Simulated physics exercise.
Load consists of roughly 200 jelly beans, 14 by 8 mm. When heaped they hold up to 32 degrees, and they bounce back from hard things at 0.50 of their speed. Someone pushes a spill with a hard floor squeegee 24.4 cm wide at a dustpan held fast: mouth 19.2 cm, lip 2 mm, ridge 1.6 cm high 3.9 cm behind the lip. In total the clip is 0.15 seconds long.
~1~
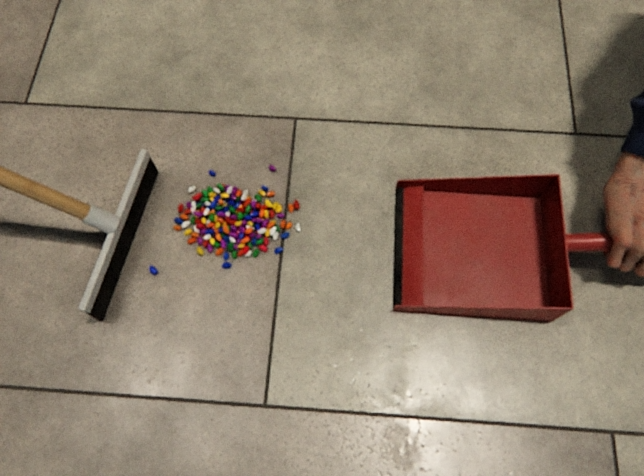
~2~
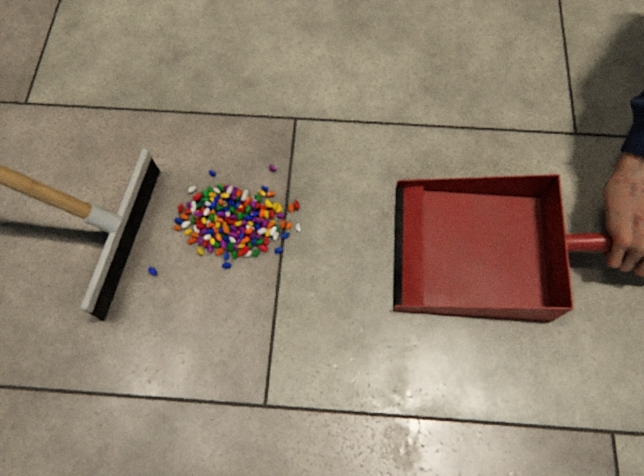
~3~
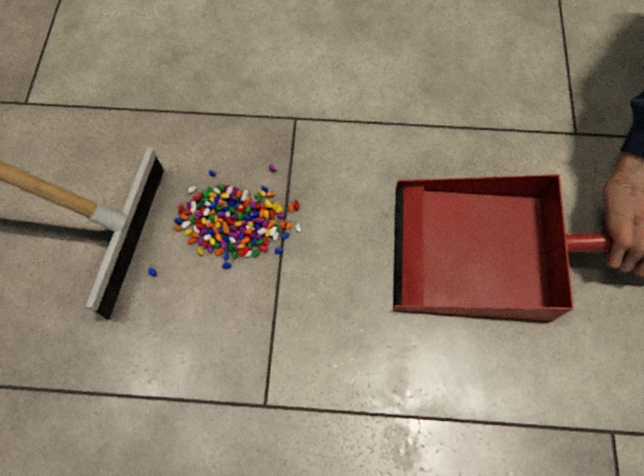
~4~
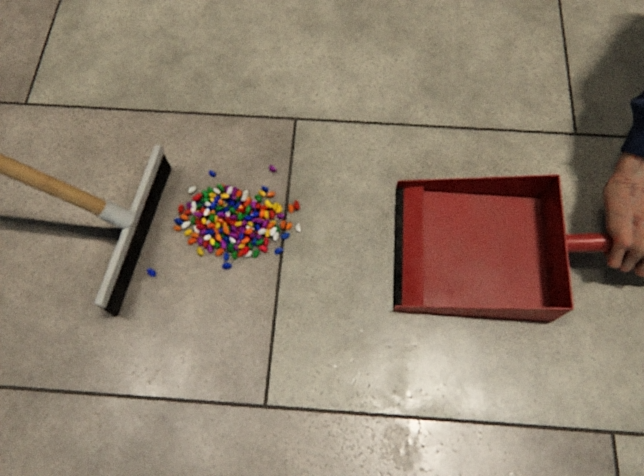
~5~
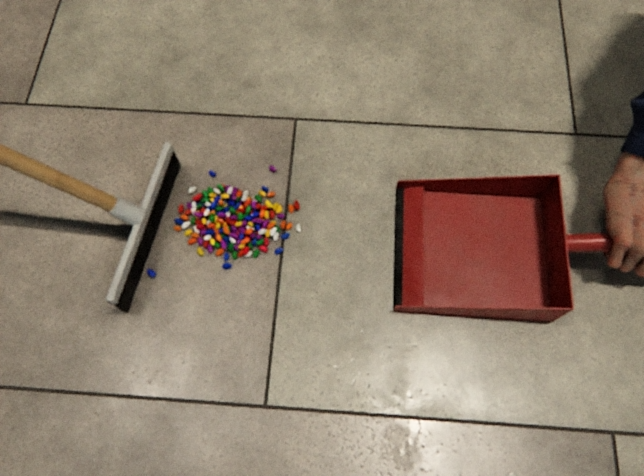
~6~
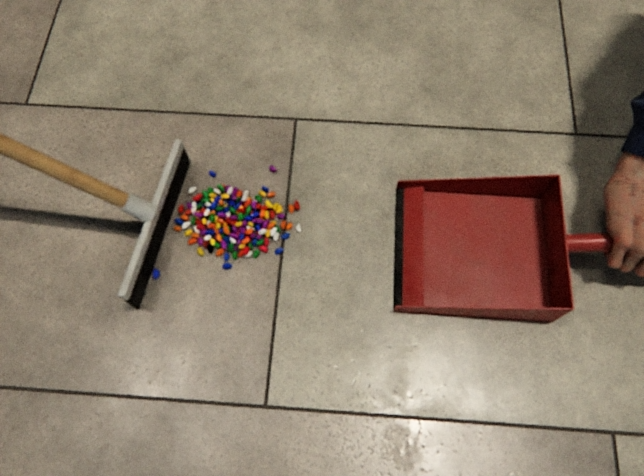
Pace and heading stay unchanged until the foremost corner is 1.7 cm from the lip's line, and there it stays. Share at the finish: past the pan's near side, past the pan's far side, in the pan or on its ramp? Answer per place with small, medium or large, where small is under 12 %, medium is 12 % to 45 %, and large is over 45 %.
Past the pan's near side small, past the pan's far side medium, in the pan or on its ramp small.
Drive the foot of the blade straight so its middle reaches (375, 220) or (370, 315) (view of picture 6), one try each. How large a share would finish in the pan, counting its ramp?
About 20 % and 25 %.
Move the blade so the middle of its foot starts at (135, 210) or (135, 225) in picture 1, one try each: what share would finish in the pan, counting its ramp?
I'd put it near 0 per cent for the first and near 0 per cent for the second.
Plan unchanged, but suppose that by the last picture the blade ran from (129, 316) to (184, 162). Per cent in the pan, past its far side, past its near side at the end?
That ends as pan 35, far 15, and near 5.
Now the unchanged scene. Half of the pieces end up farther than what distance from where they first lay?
That distance is around 22 cm.
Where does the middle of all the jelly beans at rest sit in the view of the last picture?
Somewhere near (384, 210) in the last picture.
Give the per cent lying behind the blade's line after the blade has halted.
About 20 per cent.
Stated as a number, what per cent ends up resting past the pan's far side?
About 35 per cent.
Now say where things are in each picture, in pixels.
Blade from (86, 309) to (146, 156), moved 0.0 cm, 0 of the pieces shifted so far; middle of the pieces at (232, 218); pan at (484, 252), in the first frame.
Blade from (88, 308) to (147, 155), moved 0.2 cm, 0 of the pieces shifted so far; middle of the pieces at (232, 218), in the second frame.
Blade from (93, 307) to (152, 154), moved 0.9 cm, 0 of the pieces shifted so far; middle of the pieces at (232, 218), in the third frame.
Blade from (102, 304) to (159, 152), moved 2.1 cm, 0 of the pieces shifted so far; middle of the pieces at (232, 219), in the fourth frame.
Blade from (113, 300) to (169, 149), moved 3.6 cm, 0 of the pieces shifted so far; middle of the pieces at (232, 219), in the fifth frame.
Blade from (125, 296) to (180, 146), moved 5.1 cm, 1 of the pieces shifted so far; middle of the pieces at (232, 219); pan at (484, 253), in the sixth frame.
Then, 0.31 s after the last picture, middle of the blade 20 cm from the lip; 0 % over the lip, far side 15 %, near side 0 %.
Then, 0.53 s after the last picture, middle of the blade 9 cm from the lip; 0 % over the lip, far side 30 %, near side 0 %.
Then, 0.85 s after the last picture, middle of the blade 3 cm from the lip; 5 % over the lip, far side 35 %, near side 0 %.
In the end, near side 0 %, far side 35 %, pan 5 %, in front of the lip or behind the blade 60 %.
